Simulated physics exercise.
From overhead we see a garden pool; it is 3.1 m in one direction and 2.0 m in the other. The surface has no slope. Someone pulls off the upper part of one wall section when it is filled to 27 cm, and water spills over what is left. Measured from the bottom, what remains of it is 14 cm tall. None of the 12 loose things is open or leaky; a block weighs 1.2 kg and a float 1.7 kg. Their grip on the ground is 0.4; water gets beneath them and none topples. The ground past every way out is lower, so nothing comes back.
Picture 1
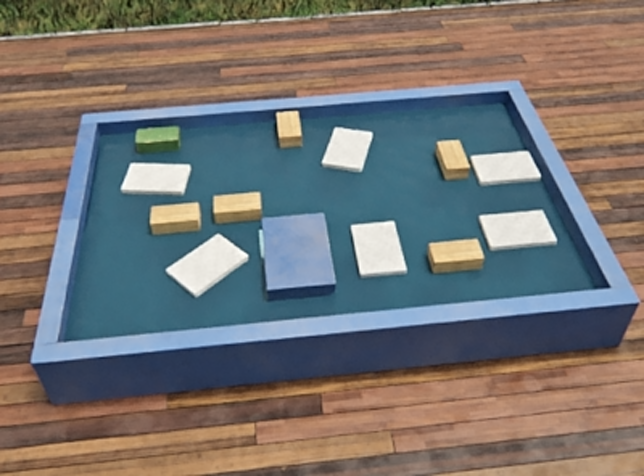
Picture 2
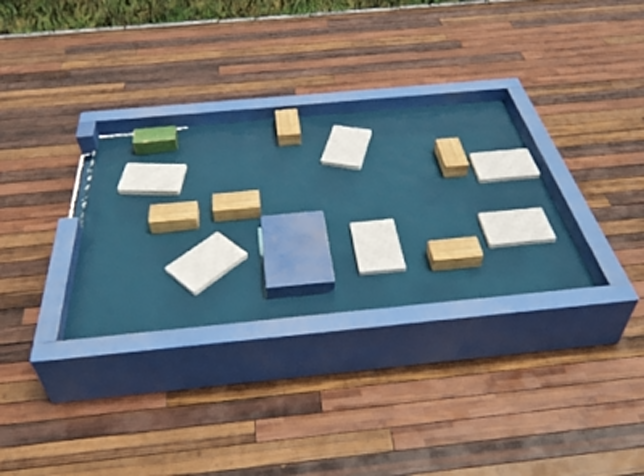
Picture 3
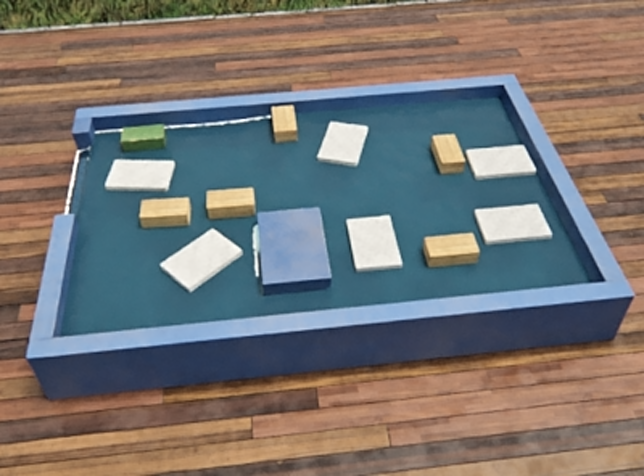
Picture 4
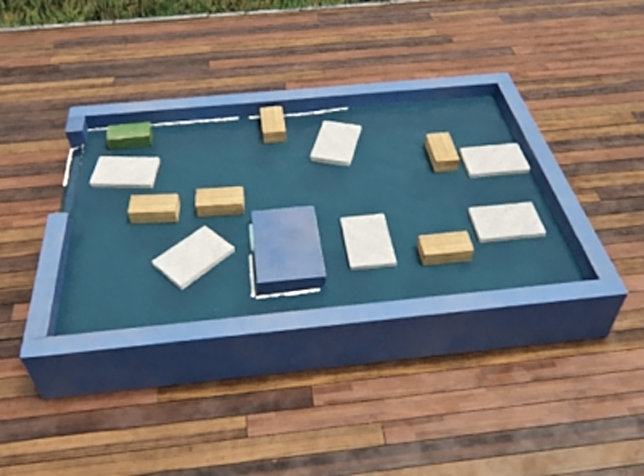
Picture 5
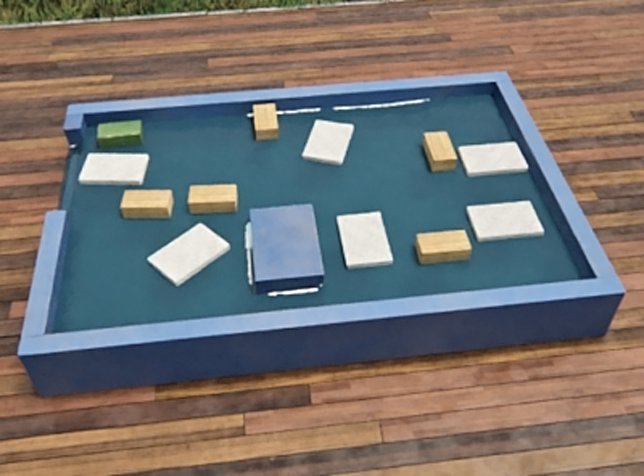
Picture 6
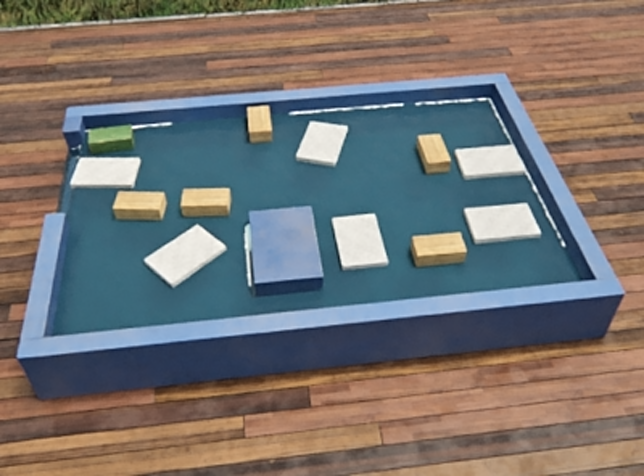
On a wooden deck edged with grass, a rectangular blue-walled garden pool is seen from above at an angle. A green block floats at the far left among tan blocks and white slabs, with a larger blue block near the front. The upper part of a left wall section disappears, white streaks appear along the walls and blue block, and the green block and nearby pieces drift left as the view shifts slightly.
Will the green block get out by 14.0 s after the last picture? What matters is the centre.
Most likely it is expelled.
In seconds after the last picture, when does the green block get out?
At about 0.5 s.
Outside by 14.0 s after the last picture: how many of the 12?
The number is 2.
Then, 1.2 s after the last picture the green block has gone out; 2 of 12 are out; 10 afloat.
Then, 5.2 s after the last picture the green block has gone out; 2 of 12 are out; 10 afloat.
Then, 10.0 s after the last picture the green block has gone out; 2 of 12 are out; 10 afloat.
Then, 14.0 s after the last picture the green block has gone out; 2 of 12 are out; 10 afloat.
